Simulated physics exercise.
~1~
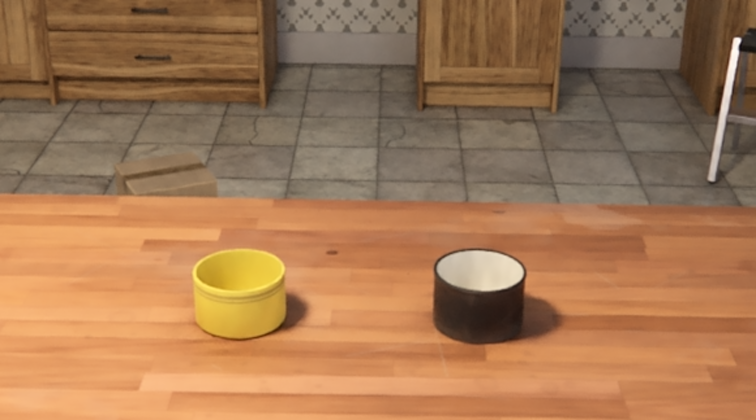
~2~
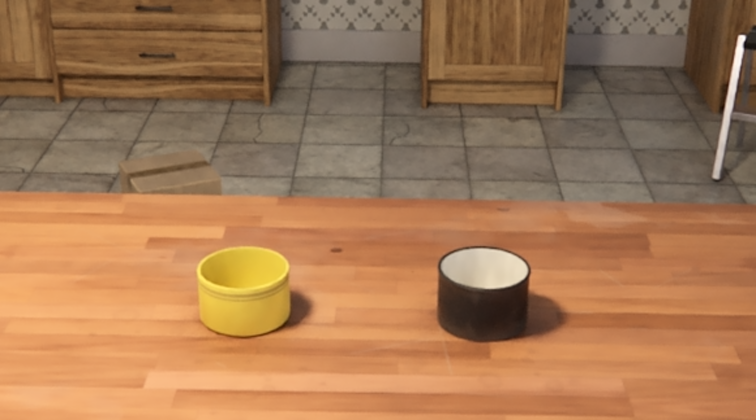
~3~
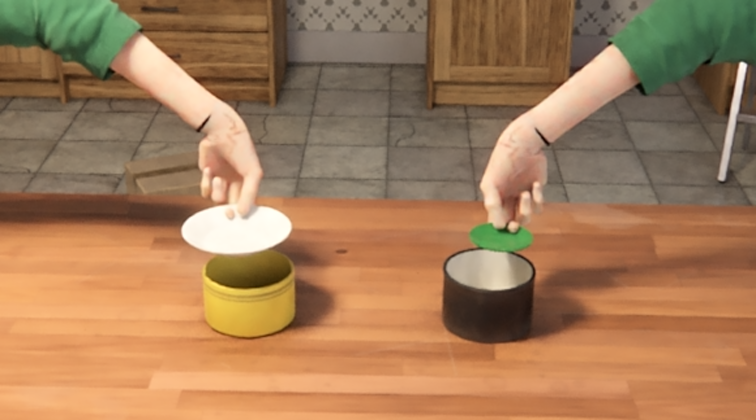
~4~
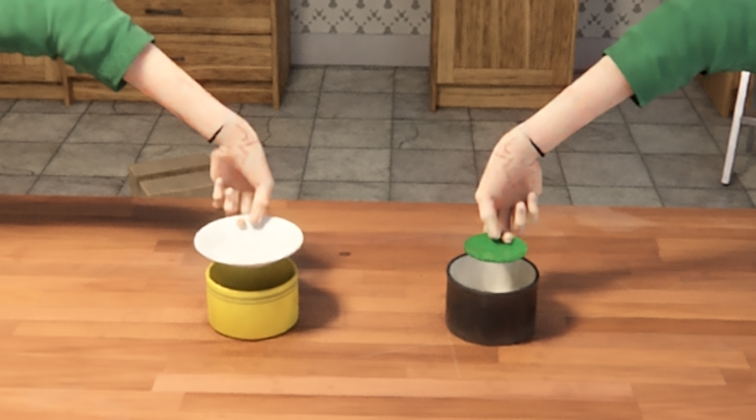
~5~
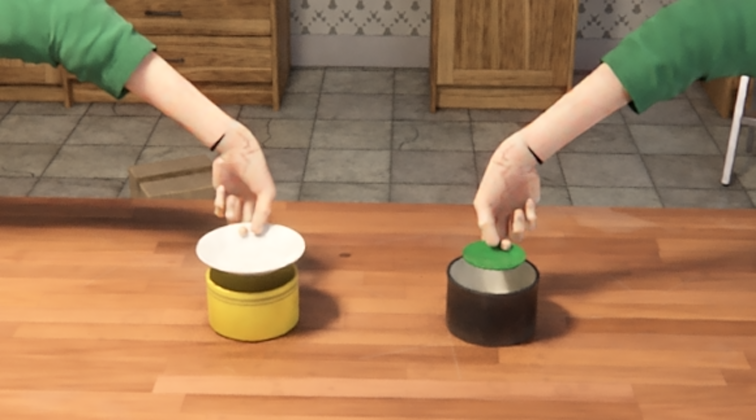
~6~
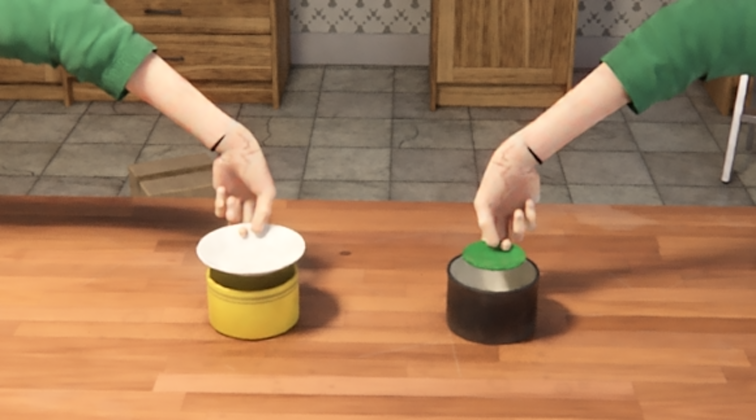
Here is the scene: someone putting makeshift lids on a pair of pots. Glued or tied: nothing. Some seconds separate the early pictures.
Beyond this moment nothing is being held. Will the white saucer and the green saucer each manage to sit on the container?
White saucer: Yes; green saucer: No.
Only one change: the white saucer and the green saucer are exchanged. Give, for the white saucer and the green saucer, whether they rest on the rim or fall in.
Looking at both, the white saucer remains on top and the green saucer ends up in.
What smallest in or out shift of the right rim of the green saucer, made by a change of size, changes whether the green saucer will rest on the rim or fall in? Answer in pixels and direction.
About 12 pixels right.
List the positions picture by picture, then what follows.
The first picture shows left mug (240, 293).
The second picture shows right pot (483, 293).
The third picture shows still on the way; white saucer (237, 235); left mug (249, 292).
The fourth picture shows still on the way; green saucer (495, 250); right pot (491, 297).
The fifth picture shows still on the way; white saucer (251, 254); left mug (253, 296).
The sixth picture shows in place, still held; white saucer (252, 254); green saucer (494, 258); right pot (492, 296).
Then, 0.10 s on from there, white saucer moving near (252, 263); green saucer displaced a little near (493, 269).
Then, 0.20 s on from there, white saucer sitting on the rim near (252, 263); green saucer at the bottom near (491, 314).
In the end, the white saucer works as a lid, near (252, 263); the green saucer slips past the rim, near (491, 315).
